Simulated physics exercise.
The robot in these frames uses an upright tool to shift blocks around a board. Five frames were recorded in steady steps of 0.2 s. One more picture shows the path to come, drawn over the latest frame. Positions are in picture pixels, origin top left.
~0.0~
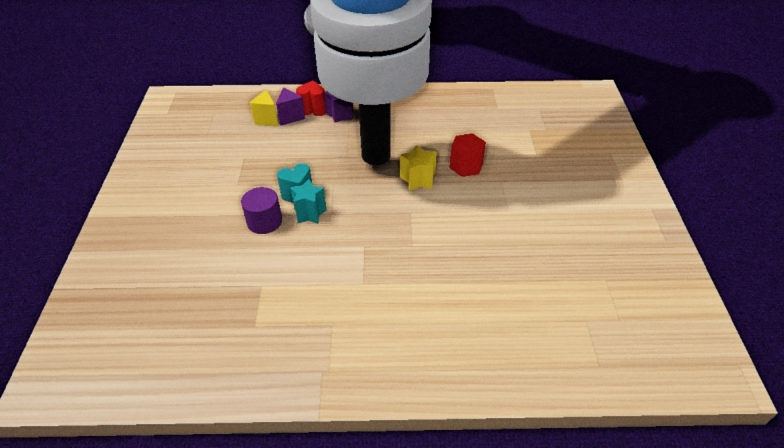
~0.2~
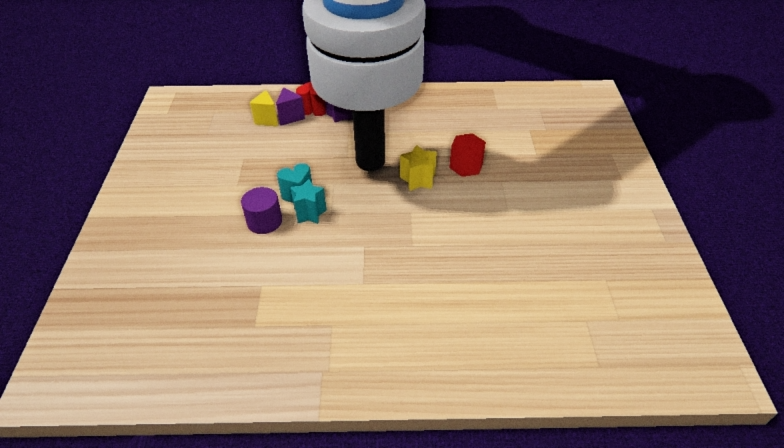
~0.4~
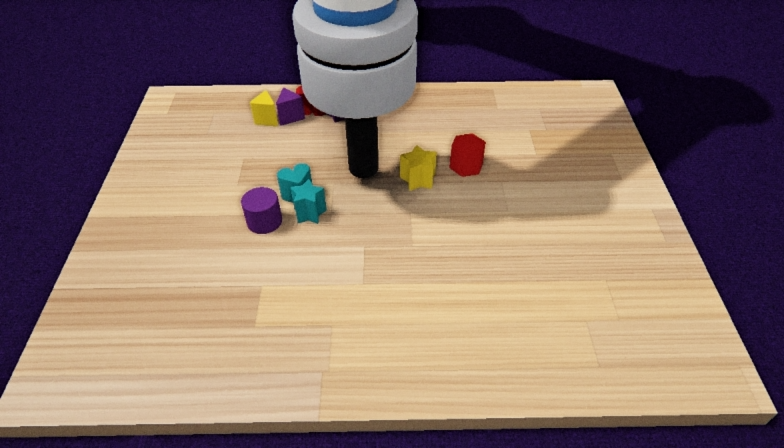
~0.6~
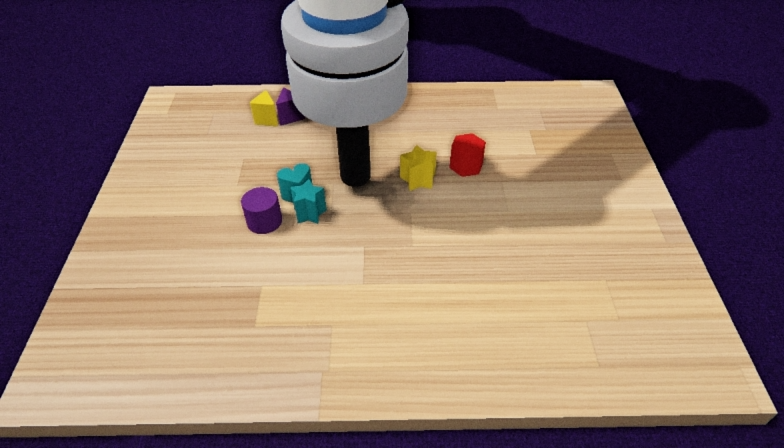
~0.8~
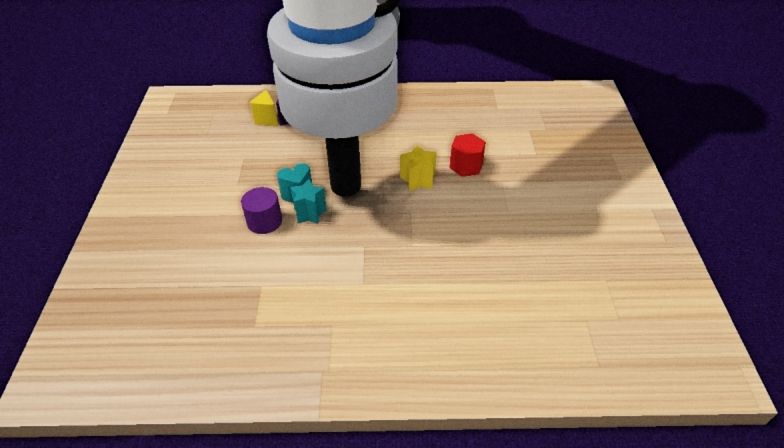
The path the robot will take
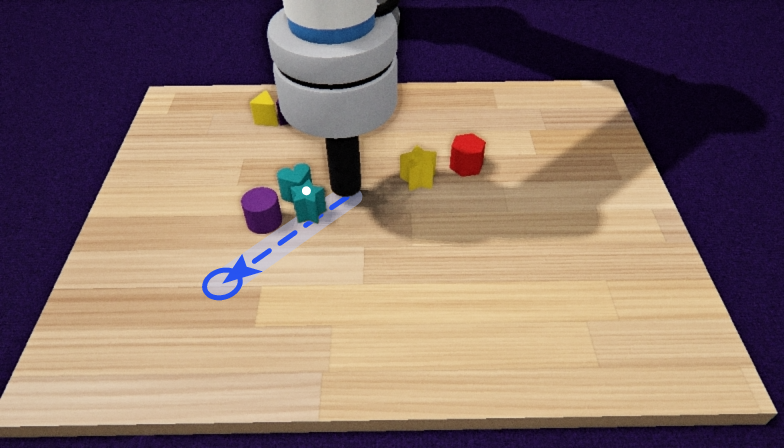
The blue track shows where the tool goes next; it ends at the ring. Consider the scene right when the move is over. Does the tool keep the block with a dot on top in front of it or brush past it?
At the end of the path, the tool has already lost the block with a dot on top, which lies beside or behind it.
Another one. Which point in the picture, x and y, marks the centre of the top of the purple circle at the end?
The top centre is at (226, 201).
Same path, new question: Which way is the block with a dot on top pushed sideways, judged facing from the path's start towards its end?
It slides rightward.
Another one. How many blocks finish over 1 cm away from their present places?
The answer will be two.
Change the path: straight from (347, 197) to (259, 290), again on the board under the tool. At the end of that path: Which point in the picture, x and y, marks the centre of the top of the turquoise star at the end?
Its top middle is near (283, 203).
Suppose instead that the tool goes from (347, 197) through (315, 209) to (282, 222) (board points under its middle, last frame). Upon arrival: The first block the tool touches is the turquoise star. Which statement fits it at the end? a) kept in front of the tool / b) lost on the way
a: Kept in front of the tool.
The line goes in a line from (347, 197) to (223, 284); the dot is on the turquoise star.
What follows on the original path. One third of the way, tool (307, 214); purple circle (249, 200); turquoise star (276, 207), turned 35° clockwise.
Two thirds of the way, tool (264, 244); purple circle (226, 201); turquoise star (236, 221), turned 75° clockwise.
At the end, tool (219, 275); purple circle (226, 201); turquoise heart unmoved; turquoise star (227, 226), turned 105° clockwise.
